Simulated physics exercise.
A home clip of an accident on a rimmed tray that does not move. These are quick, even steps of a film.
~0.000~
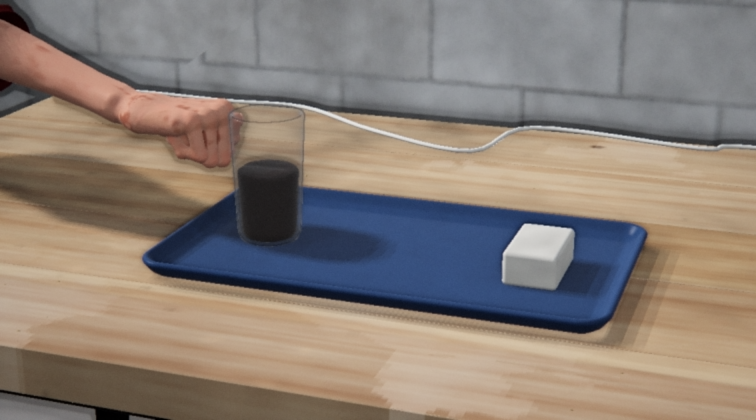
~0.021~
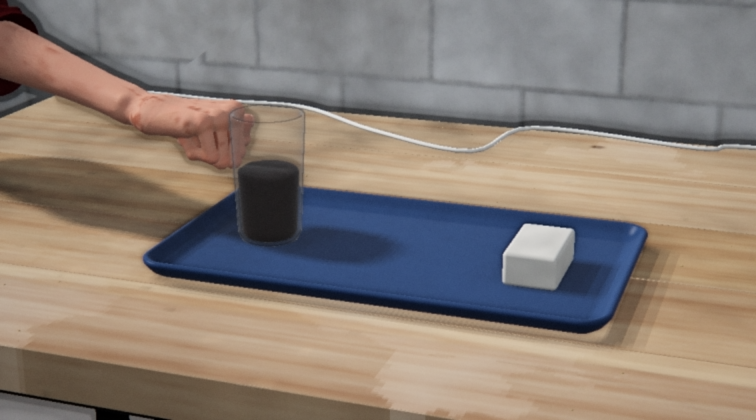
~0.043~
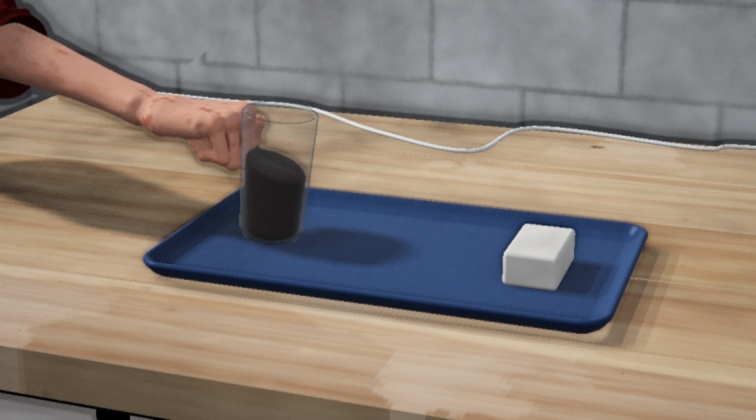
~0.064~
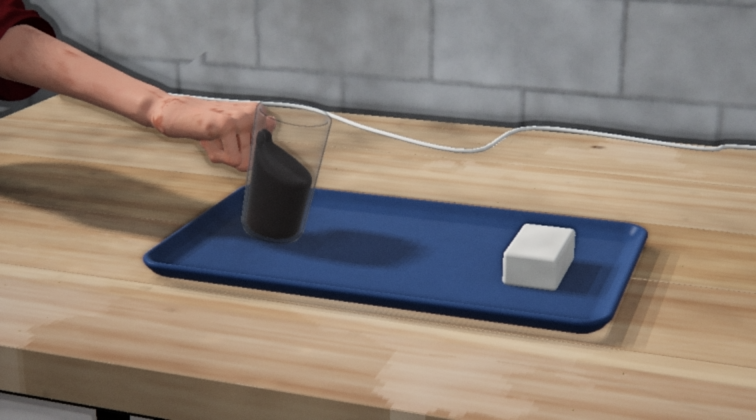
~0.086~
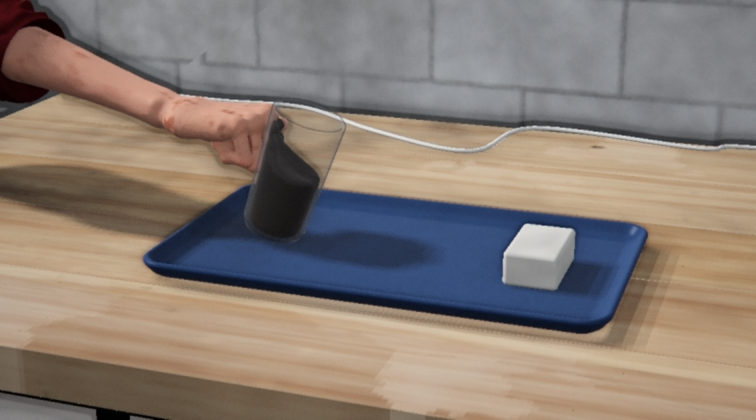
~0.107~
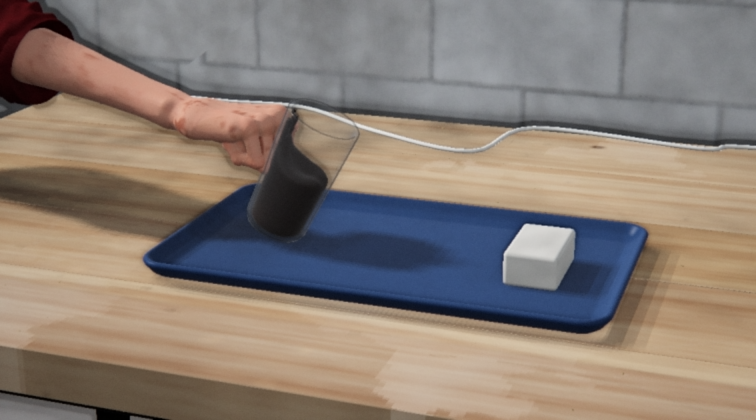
In the video, a hand beside a glass of dark liquid on a blue tray pushes its upper part rightward; the glass leans steadily further right while the liquid sloshes inside, and a white block stays still on the tray.
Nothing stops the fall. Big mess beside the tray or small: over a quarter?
As it turns out, three quarters and more stay on the tray.
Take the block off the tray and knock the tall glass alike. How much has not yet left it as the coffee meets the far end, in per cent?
Roughly 50 in a hundred.
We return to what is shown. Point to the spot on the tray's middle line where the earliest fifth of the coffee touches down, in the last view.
Roughly at (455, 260).
A moment on, the tall glass lies on its side and 100 per cent is in the glass, 0 on the tray and 0 above or beyond its rim.
Next, the tall glass lies on its side and 65 per cent is in the glass, 22 on the tray and 13 above or beyond its rim.
Then the tall glass lies on its side and 32 per cent is in the glass, 45 on the tray and 23 above or beyond its rim.
Later the tall glass lies on its side and 18 per cent is in the glass, 72 on the tray and 10 above or beyond its rim.
At rest 89 per cent is held by tray and glass, 11 is off the tray.
